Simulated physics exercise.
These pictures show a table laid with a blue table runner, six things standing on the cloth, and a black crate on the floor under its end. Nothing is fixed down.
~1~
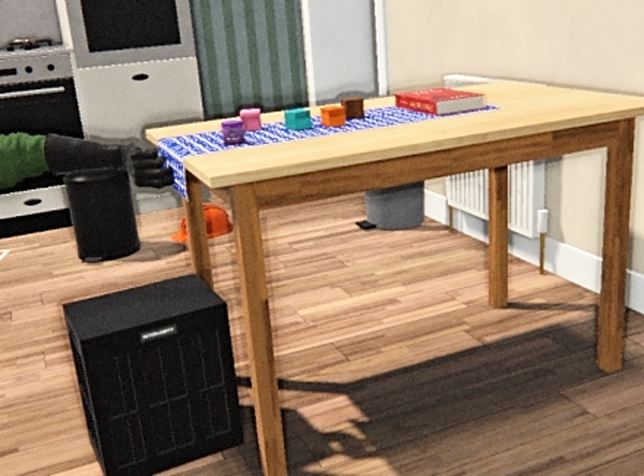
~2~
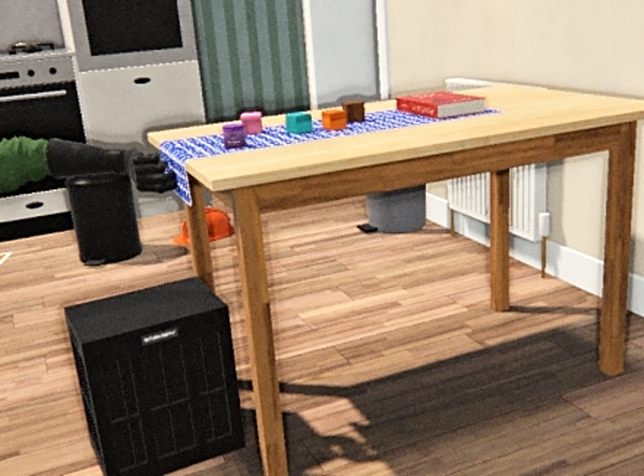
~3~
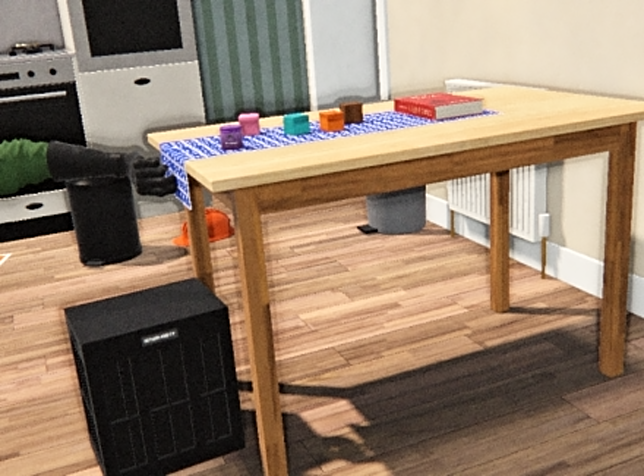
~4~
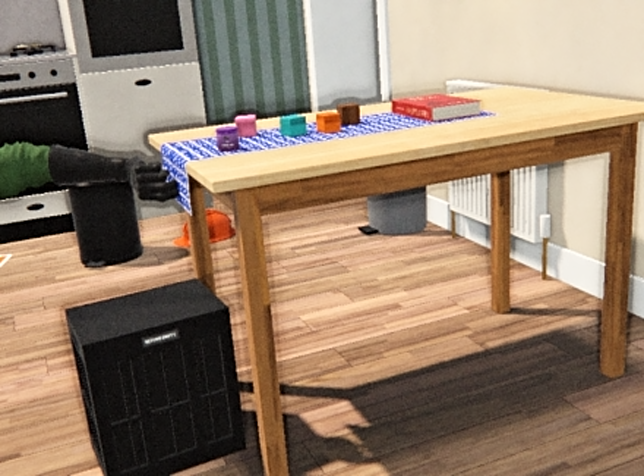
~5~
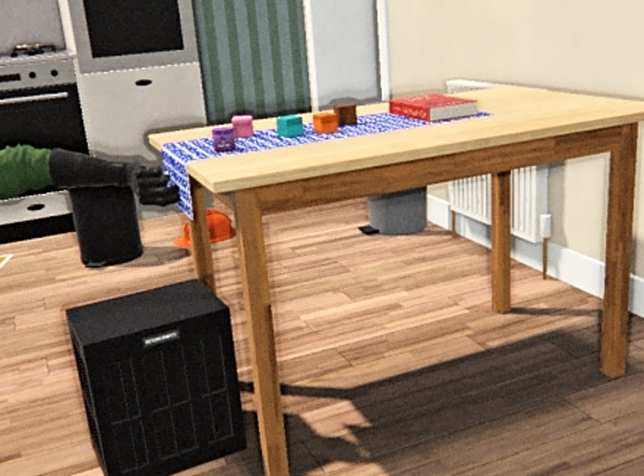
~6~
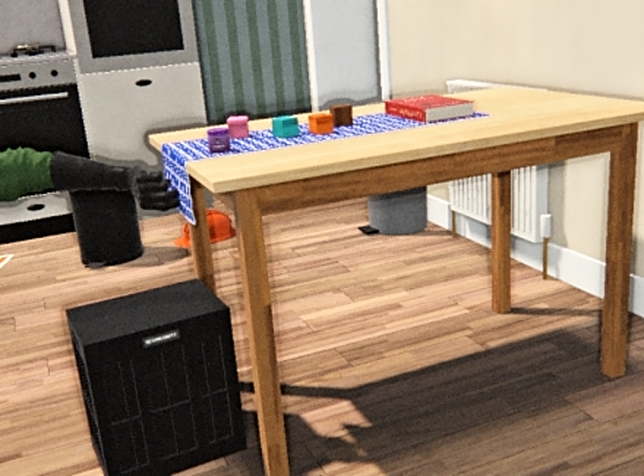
A gloved hand at the table's left end slowly drawing a blue patterned runner leftward, small coloured blocks and red book shifting with it.
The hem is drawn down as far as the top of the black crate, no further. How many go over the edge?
The answer is two.
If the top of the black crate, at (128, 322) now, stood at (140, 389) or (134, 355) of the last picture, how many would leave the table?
It would be 4 and 3.
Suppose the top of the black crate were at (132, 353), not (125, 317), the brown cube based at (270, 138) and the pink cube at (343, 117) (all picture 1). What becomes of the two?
The brown cube falls, the pink cube survives.
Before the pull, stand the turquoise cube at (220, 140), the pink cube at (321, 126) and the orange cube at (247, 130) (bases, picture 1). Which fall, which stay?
The turquoise cube comes down; the pink cube remains up; the orange cube is carried off.
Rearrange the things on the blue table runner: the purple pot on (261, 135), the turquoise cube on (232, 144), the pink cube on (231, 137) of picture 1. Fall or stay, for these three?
The purple pot is carried off, the turquoise cube is carried off, the pink cube drops off.
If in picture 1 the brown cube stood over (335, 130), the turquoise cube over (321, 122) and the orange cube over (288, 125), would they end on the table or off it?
The brown cube survives, the turquoise cube remains up, the orange cube survives.
Soon after, hem near (185, 249); all still up.
After that, hem on the crate; purple pot and pink cube gone.
In the end, hem on the crate; purple pot and pink cube gone. Over the edge go two.
